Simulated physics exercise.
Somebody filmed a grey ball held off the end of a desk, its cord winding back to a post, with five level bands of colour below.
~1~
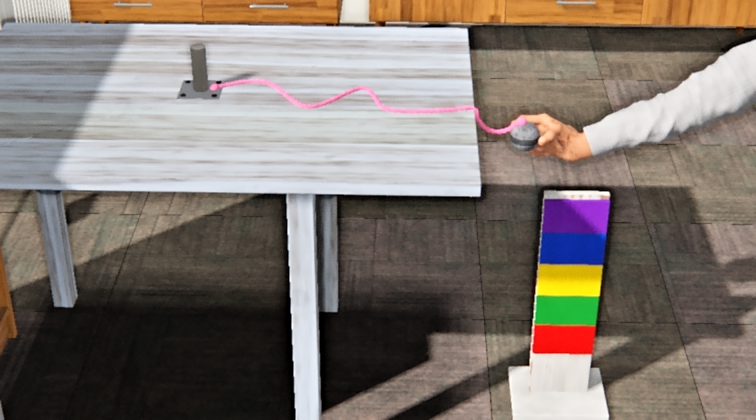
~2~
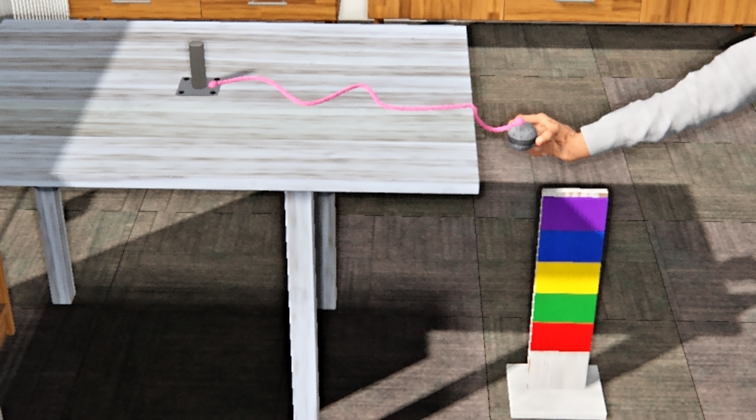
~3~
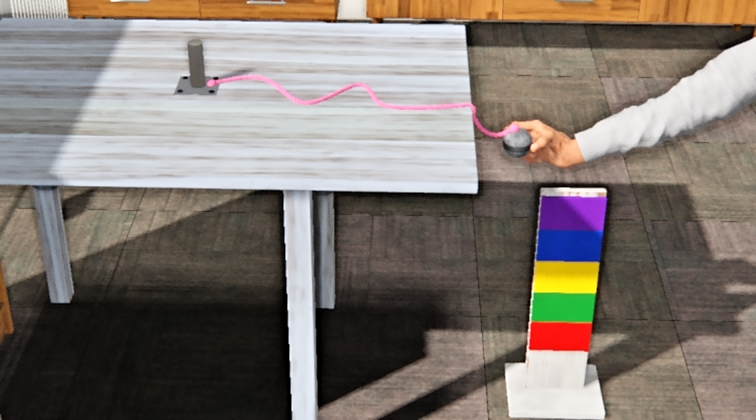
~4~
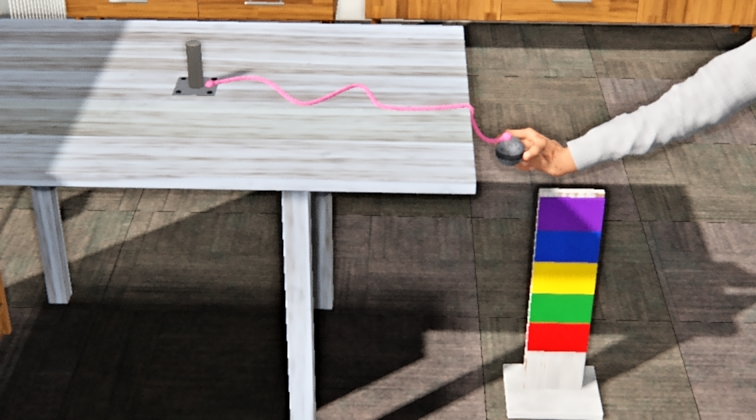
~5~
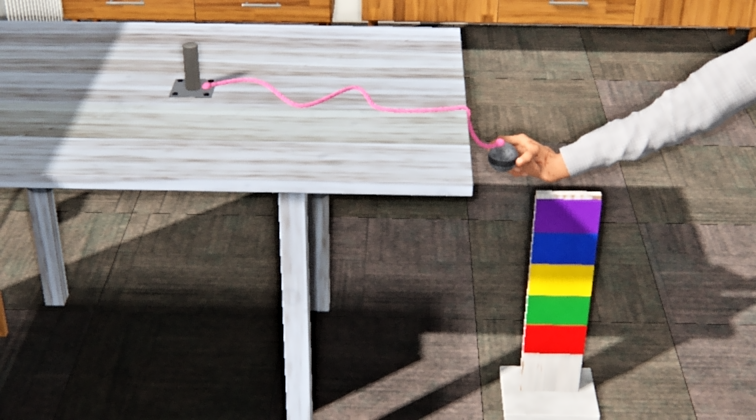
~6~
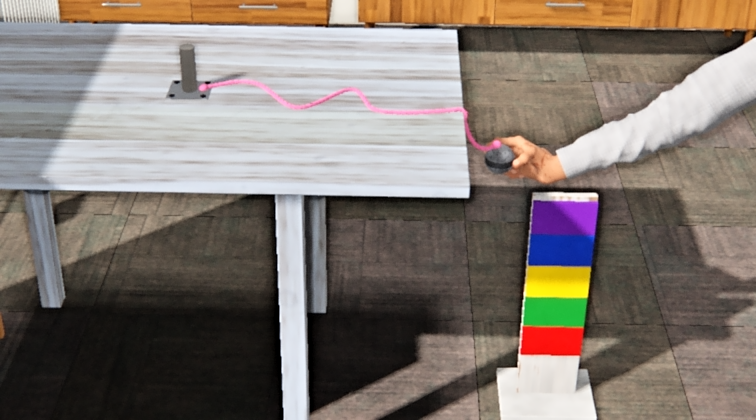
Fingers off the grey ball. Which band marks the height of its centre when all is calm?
Its middle rests at the blue band.
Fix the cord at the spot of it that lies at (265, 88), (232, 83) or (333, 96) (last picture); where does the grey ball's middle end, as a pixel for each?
About (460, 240), (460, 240) and (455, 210).
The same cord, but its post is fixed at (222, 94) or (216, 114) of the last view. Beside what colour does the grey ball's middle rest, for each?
It would be yellow; yellow.
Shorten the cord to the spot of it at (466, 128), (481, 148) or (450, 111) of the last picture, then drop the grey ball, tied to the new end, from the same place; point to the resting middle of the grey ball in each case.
About (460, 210), (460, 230) and (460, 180).
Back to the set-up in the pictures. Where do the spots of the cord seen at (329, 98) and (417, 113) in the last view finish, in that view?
The first at (369, 100), the second at (464, 137).
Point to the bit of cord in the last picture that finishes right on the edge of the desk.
It lies at about (386, 112).
A little later, ball near (490, 248); level with blue.
Next, ball near (431, 242); level with blue.
Later still, ball near (465, 246); level with blue.
When it is over, ball near (460, 247); level with blue. The blue one.
